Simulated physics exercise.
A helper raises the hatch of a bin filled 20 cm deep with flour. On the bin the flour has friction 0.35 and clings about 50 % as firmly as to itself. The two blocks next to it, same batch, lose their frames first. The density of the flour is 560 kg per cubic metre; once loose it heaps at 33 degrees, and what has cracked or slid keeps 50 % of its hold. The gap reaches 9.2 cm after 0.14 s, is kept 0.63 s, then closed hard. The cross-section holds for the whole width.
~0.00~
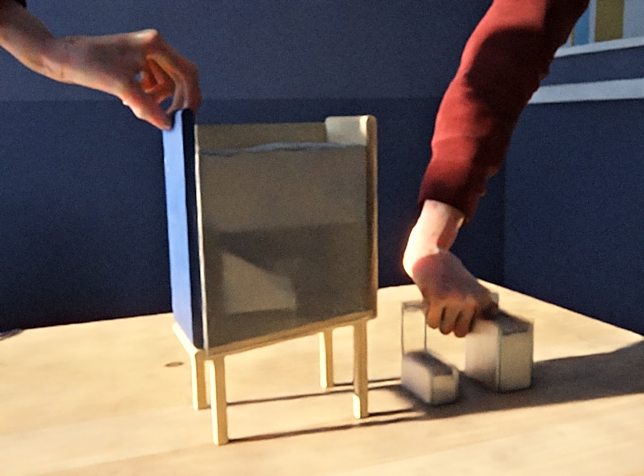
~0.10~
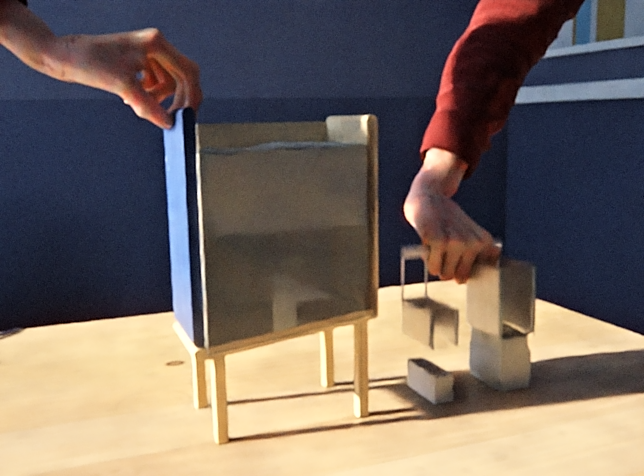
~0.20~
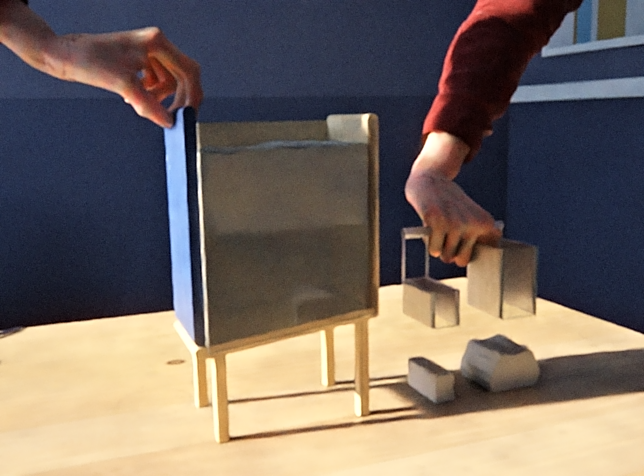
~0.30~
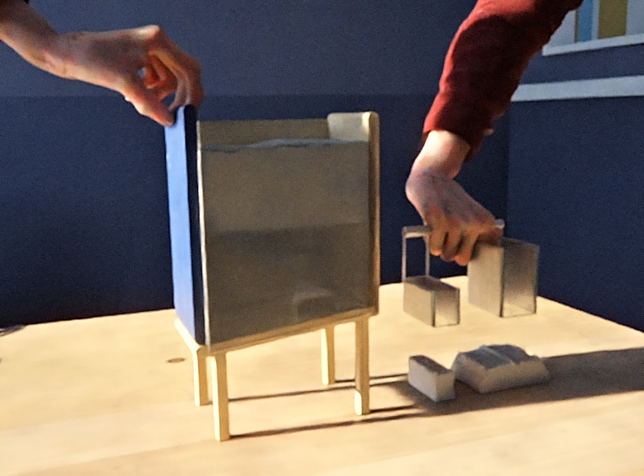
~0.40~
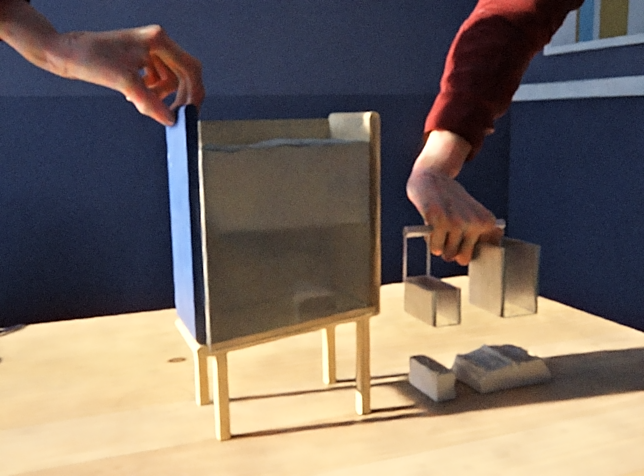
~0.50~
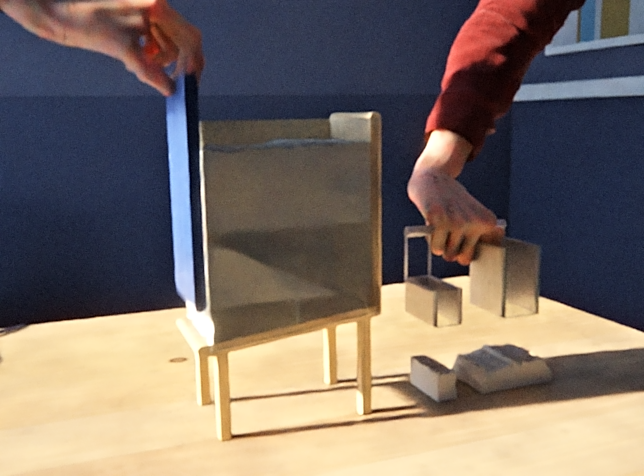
A hand lifts two molds off pale blocks, the taller slumps, and another raises a blue hatch.
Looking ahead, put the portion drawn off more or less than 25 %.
The result is more than 25 %.
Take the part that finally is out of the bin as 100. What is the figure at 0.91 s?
About 30 %.
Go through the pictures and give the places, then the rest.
Top of the hatch at (188, 114), not yet moved; crest of the flour at (360, 147); block heights 3.4 cm, 7.1 cm (left to right), in the first frame.
Top of the hatch at (189, 113), not yet moved; crest of the flour at (361, 146); block heights 3.3 cm, 6.7 cm (left to right), in the second frame.
Top of the hatch at (190, 112), not yet moved; crest of the flour at (362, 145); block heights 3.3 cm, 4.7 cm (left to right), in the third frame.
Top of the hatch at (190, 110), not yet moved; crest of the flour at (362, 143); block heights 3.3 cm, 3.3 cm (left to right), in the fourth frame.
Top of the hatch at (191, 110), not yet moved; crest of the flour at (363, 143); block heights 3.3 cm, 3.3 cm (left to right), in the fifth frame.
Top of the hatch at (191, 77), moved 3.0 cm; crest of the flour at (364, 143); block heights 3.3 cm, 3.3 cm (left to right), in the sixth frame.
After 0.68 s, the hatch is 9.2 cm open and 1 % is out.
After 0.91 s, the hatch is 9.2 cm open and 13 % is out.
After 1.13 s, the hatch is 9.2 cm open and 27 % is out.
After 1.35 s, the hatch is 2.4 cm open and 41 % is out.
After 1.62 s, the hatch is shut and 42 % is out.
